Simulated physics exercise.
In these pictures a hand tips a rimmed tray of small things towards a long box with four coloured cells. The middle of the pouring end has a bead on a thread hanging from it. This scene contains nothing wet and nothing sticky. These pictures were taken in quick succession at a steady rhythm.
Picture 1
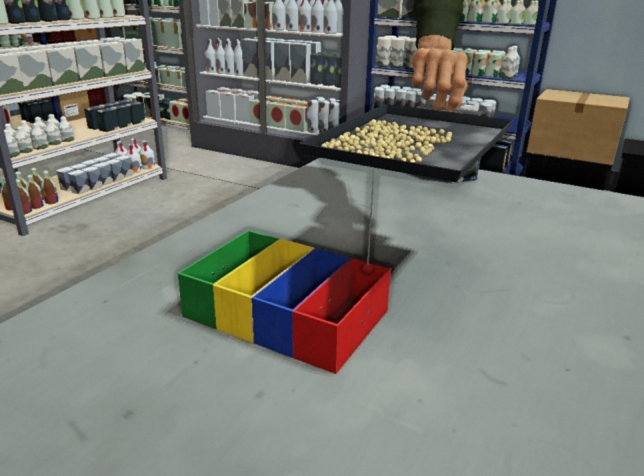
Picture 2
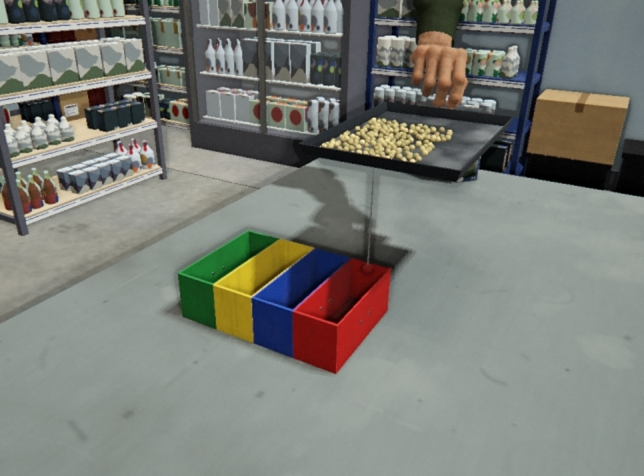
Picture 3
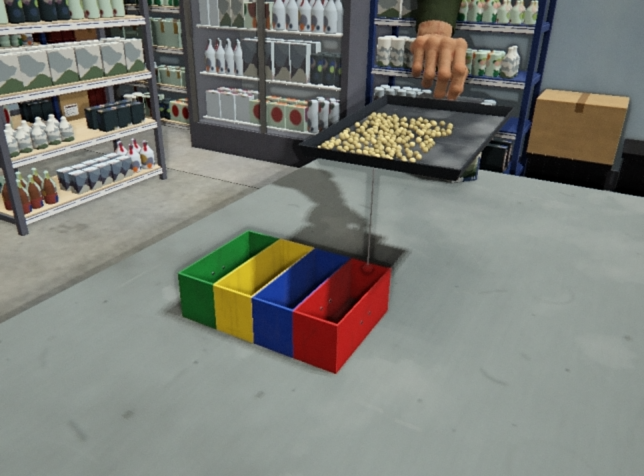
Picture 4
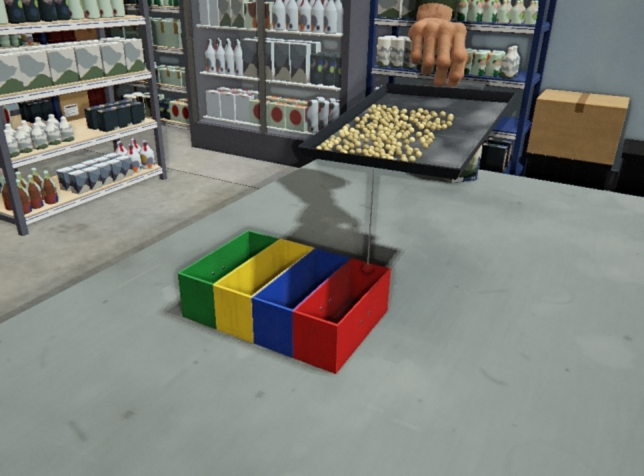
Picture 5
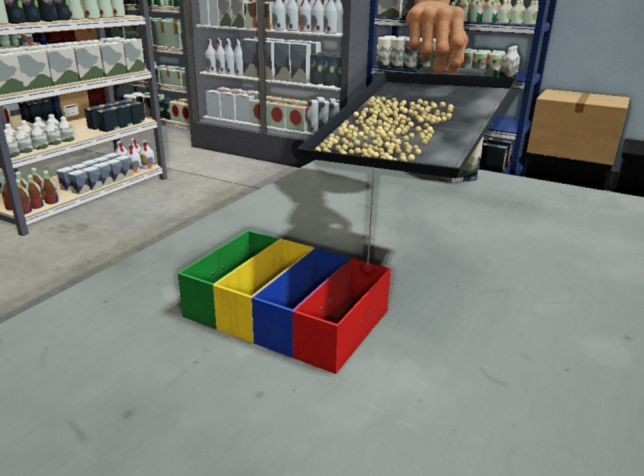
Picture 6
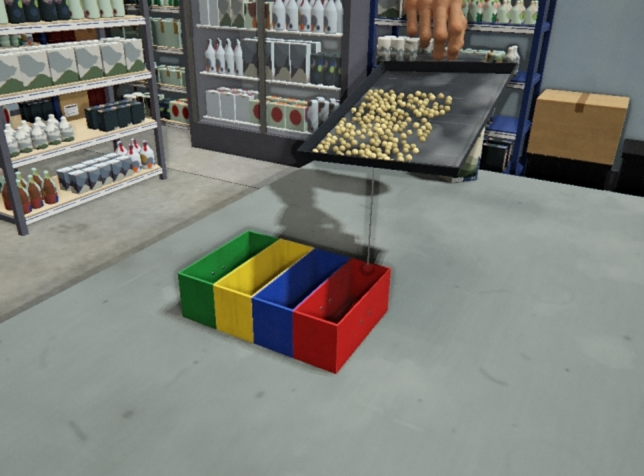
A hand raising the far side of a black tray of pale beans, tilting it gradually above a green, yellow, blue and red box.
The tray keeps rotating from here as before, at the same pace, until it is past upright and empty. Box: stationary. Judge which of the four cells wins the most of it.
Most goes to the blue cell.
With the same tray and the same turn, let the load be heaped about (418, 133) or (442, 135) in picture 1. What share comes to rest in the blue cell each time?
In order, roughly 50 % and 40 %.
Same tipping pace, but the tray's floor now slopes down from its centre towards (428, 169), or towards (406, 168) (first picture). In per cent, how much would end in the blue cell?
Roughly 0 percent, then 0 percent.
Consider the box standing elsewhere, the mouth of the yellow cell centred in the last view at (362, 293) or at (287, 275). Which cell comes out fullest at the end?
For the first spot I'd say the cell in green, and for the second spot the yellow cell.
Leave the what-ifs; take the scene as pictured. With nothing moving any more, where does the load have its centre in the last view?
At about (297, 323), give or take.
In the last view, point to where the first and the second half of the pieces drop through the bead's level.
Near (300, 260) to start, and near (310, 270) afterwards.
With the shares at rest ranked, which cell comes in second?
The answer would be that red cell.
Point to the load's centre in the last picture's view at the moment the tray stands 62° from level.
I'd put the middle of the pieces at roughly (341, 148).
Just after the last frame, tray tipped steeply; almost all on the tray; just a few in the red cell; just a few in the yellow cell; just a few in the blue cell; about a tenth falling or outside the box.
A moment on, tray tipped past a quarter turn; just a few on the tray; roughly half in the blue cell; roughly a quarter in the red cell; about a tenth in the yellow cell; roughly a quarter falling or outside the box.
Further on, tray tipped past a quarter turn; roughly half in the blue cell; roughly a quarter in the red cell; about a tenth in the yellow cell; just a few in the green cell; just a few falling or outside the box.
When it is over, tray tipped past a quarter turn; roughly half in the blue cell; roughly a quarter in the red cell; about a tenth in the yellow cell; just a few in the green cell; just a few outside the box.
